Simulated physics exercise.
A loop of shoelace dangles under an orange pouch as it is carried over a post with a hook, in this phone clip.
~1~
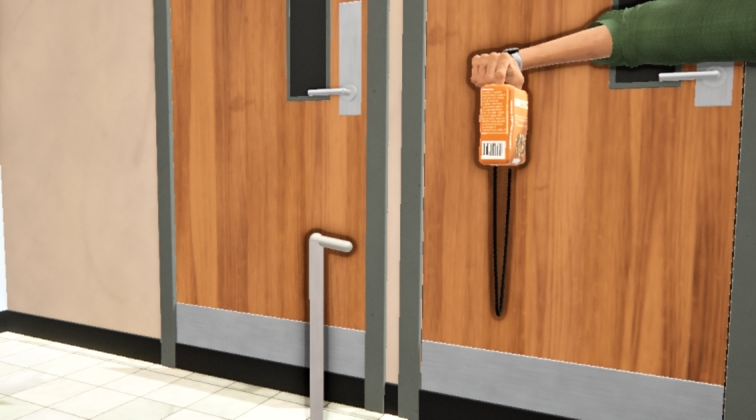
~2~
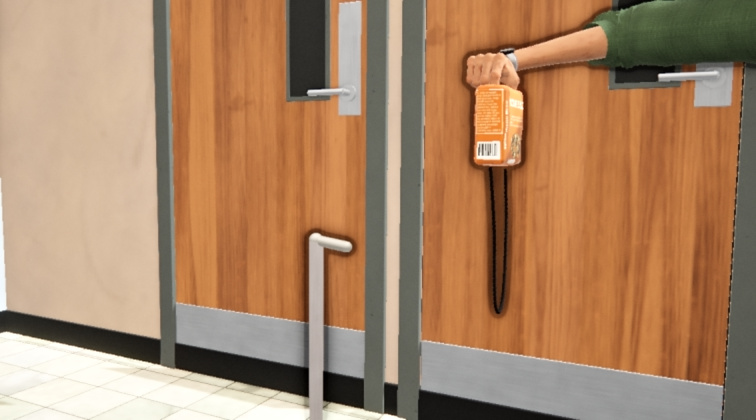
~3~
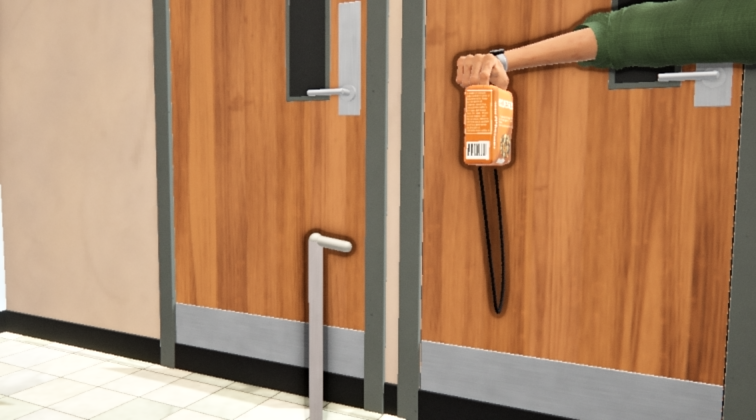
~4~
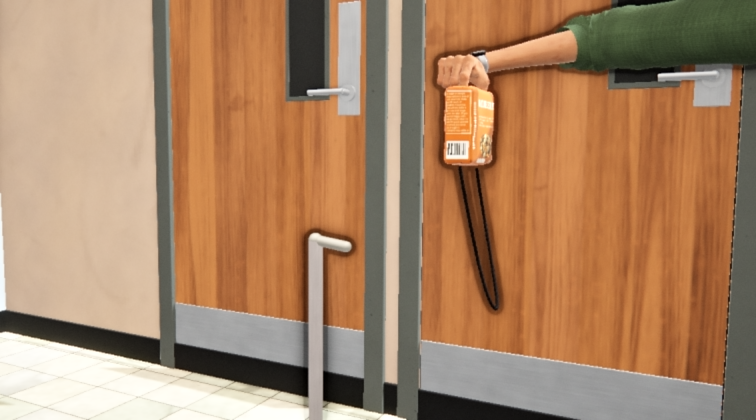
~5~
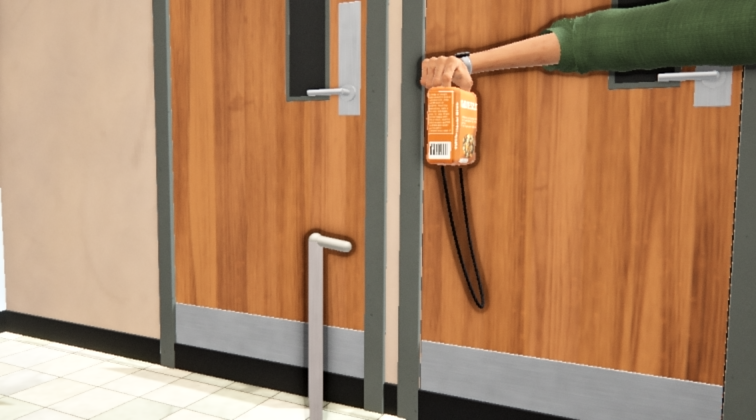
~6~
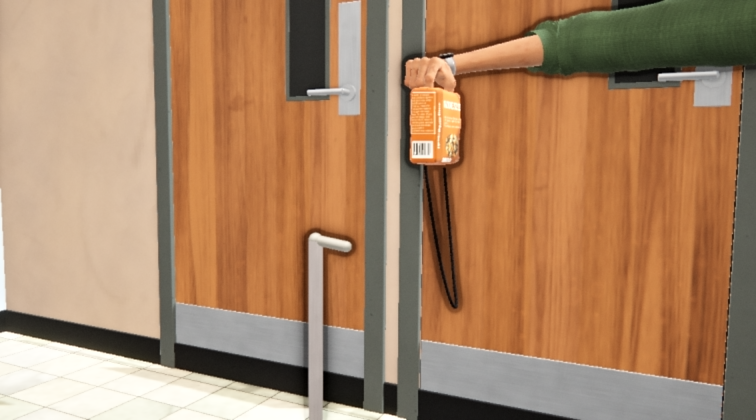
Orange pouch with a dangling dark lace loop moving left in a person's hand toward a hooked post before wooden doors.
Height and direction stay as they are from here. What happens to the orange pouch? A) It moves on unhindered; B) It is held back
(B) It is held back.
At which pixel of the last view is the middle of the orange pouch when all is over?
At about (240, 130).
Then, 0.52 s after the last picture, pouch nearing the post near (356, 129).
Then, 1.10 s after the last picture, pouch past the post near (277, 130).
At rest, pouch past the post near (240, 130); loop tight round the post, hand stopped. The orange pouch snags on the hook.
